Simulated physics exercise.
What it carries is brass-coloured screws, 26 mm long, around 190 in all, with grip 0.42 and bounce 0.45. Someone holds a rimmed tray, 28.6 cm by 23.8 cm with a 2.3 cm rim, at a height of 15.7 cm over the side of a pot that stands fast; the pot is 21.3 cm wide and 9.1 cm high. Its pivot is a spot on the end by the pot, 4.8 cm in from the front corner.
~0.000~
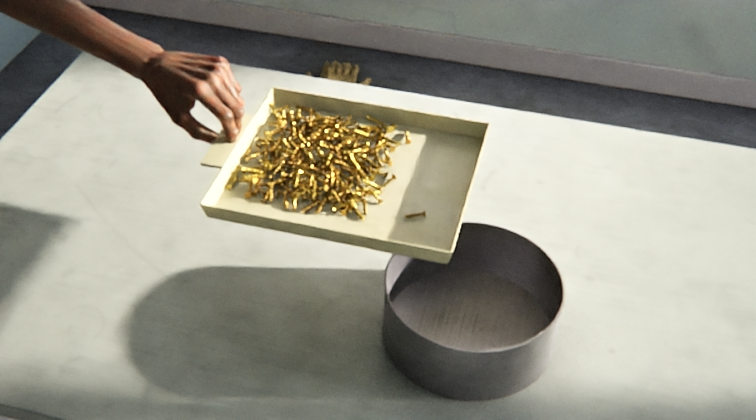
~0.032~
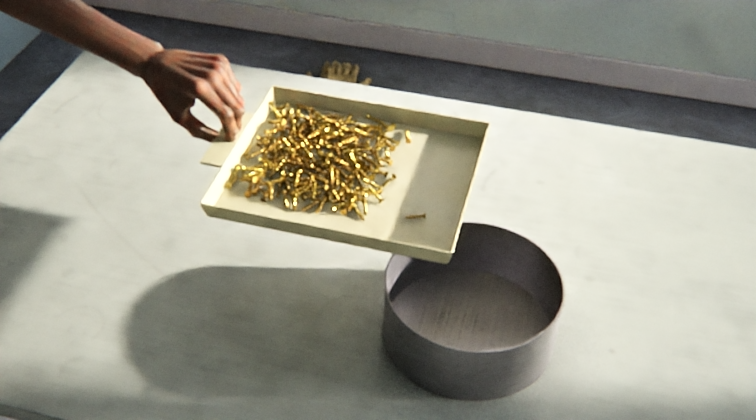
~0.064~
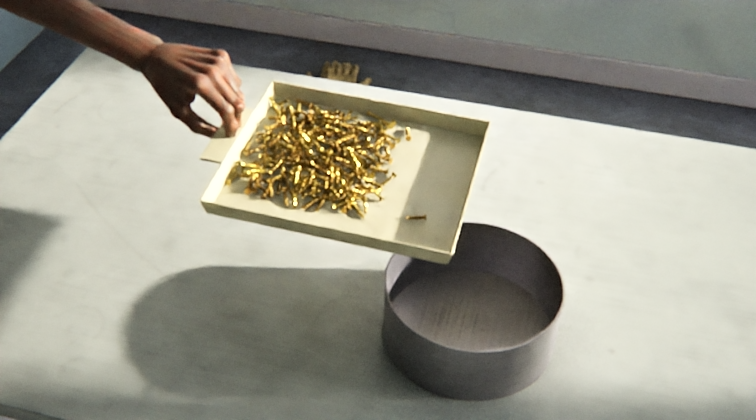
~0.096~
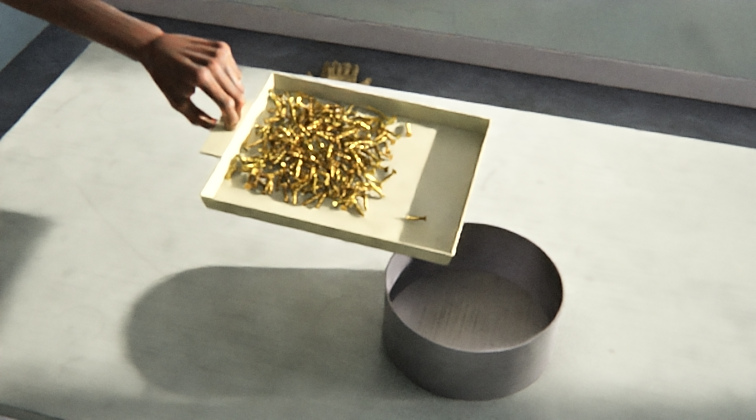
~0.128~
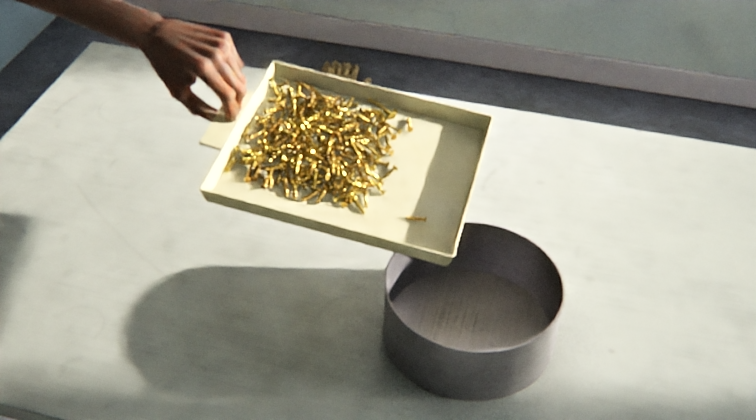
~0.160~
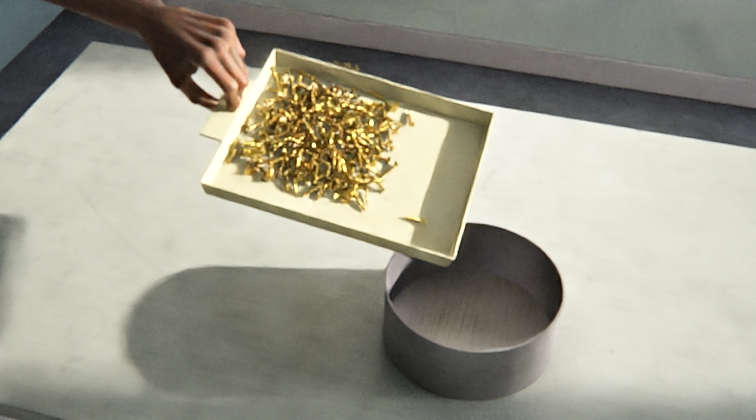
A hand tilts a rimmed tray of brass-coloured screws slightly rightward above a dark round pot.
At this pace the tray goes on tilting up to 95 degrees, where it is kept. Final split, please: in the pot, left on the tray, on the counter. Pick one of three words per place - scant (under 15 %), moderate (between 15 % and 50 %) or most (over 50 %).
My call is pot: Most, tray: Scant, counter: Scant.
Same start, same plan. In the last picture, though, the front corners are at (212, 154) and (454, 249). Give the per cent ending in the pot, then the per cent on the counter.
Pot: 40, counter: 60.
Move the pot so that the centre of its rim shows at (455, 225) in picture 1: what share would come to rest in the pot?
0 %.
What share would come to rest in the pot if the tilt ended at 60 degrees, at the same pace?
Estimate: Roughly 75 percent.
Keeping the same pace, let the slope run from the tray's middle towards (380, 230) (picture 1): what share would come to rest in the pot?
Something like 75 per cent of the pieces.
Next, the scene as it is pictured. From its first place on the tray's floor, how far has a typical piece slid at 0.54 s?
Displacement on the tray: Roughly 8 cm.
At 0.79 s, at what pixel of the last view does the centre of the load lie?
The middle of the load should be near (472, 283) then.
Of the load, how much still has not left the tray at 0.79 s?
I'd say close to 45 per cent.
Then, at 0.54 s, tilt 52 degrees; the tray holds 100 %, the pot 0 %.
After 0.79 s, tilt 78 degrees; the tray holds 45 %, the pot 25 %.
After 1.15 s, tilt 95 degrees; the tray holds 0 %, the pot 95 %.
In the end, at 1.9 s, pot 95 %, tray 0 %, counter 5 %.
